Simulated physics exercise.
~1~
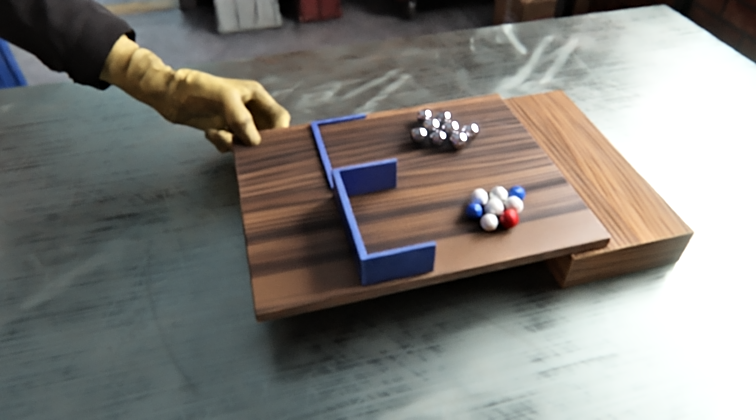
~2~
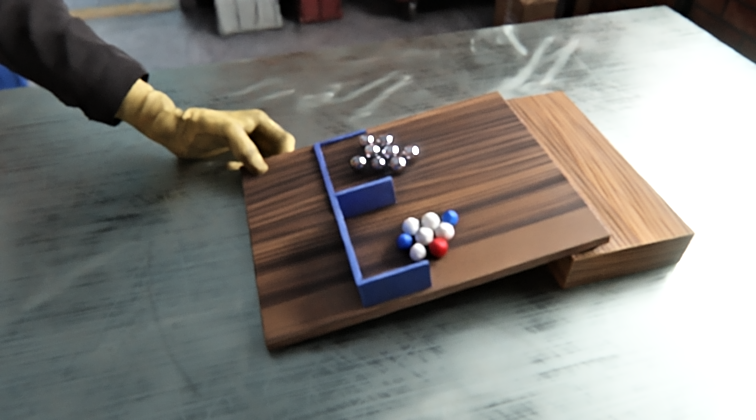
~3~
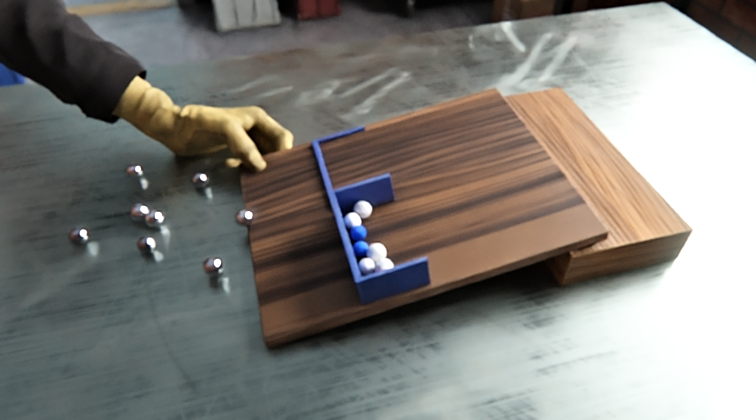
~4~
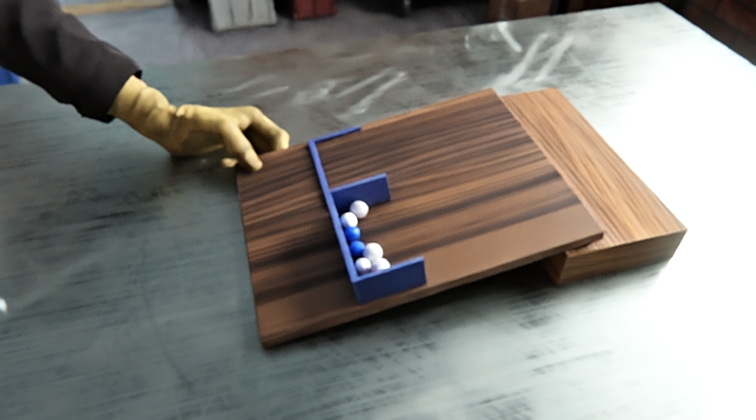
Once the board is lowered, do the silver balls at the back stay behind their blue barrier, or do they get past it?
The silver balls get past the barrier and roll away to the left across the table. The coloured balls in front end up resting against theirs.
On a metal tabletop, a gloved hand lowering a wooden board, silver balls passing a blue barrier while coloured balls stay caught.
